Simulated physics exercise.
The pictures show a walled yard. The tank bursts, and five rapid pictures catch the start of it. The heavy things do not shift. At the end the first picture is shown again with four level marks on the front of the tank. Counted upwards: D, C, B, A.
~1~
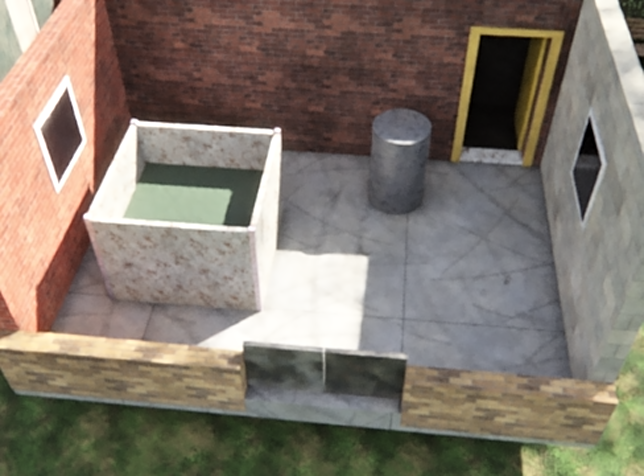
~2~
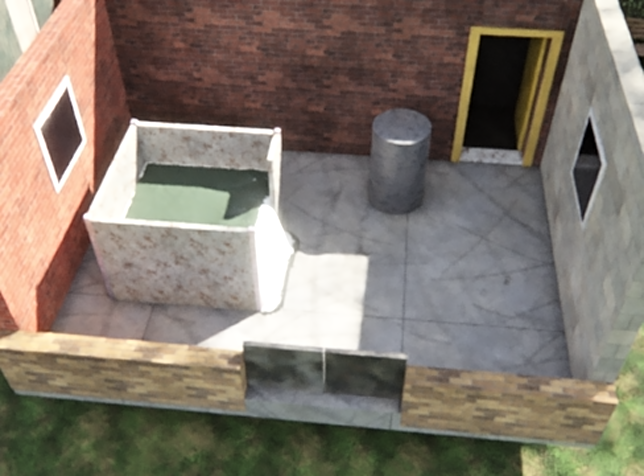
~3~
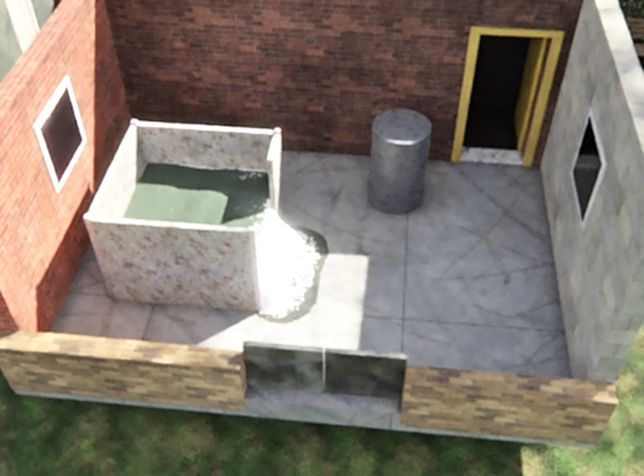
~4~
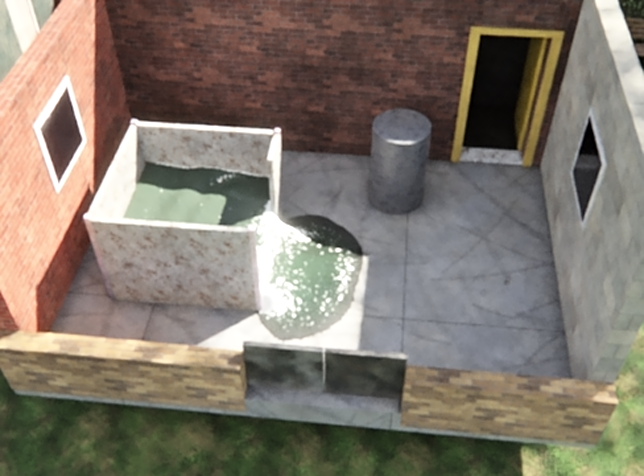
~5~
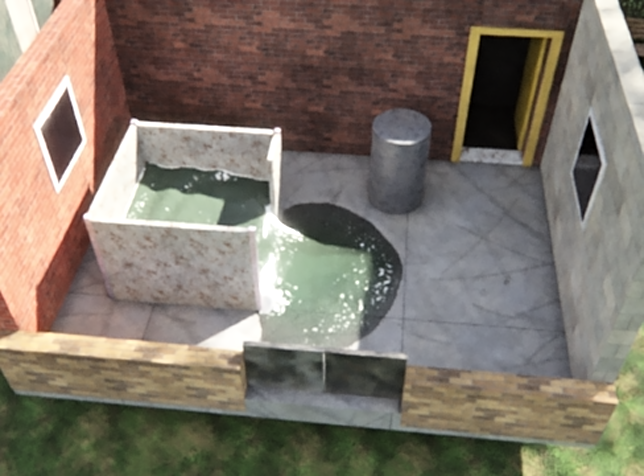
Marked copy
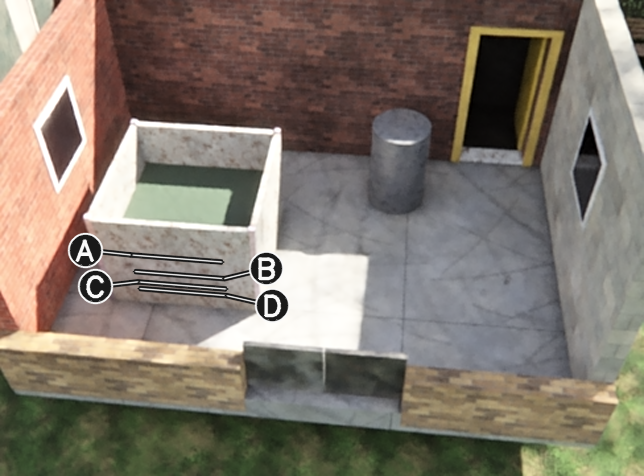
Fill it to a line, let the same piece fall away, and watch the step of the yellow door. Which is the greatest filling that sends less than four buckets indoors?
That is mark C.
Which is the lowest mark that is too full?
B.
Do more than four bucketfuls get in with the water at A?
Yes, that goes wrong.
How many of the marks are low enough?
Two.
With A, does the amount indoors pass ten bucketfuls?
Yes, it does.
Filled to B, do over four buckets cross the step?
Yes.
On the marked copy, A at (176, 258); B at (179, 275); C at (181, 285); D at (183, 292); from the bottom up D, C, B, A.
Choosing A, dozens of bucketfuls pour in.
Choosing B, about 10 bucketfuls get in.
Choosing C, a bucket or two gets in.
Choosing D, nothing gets over.
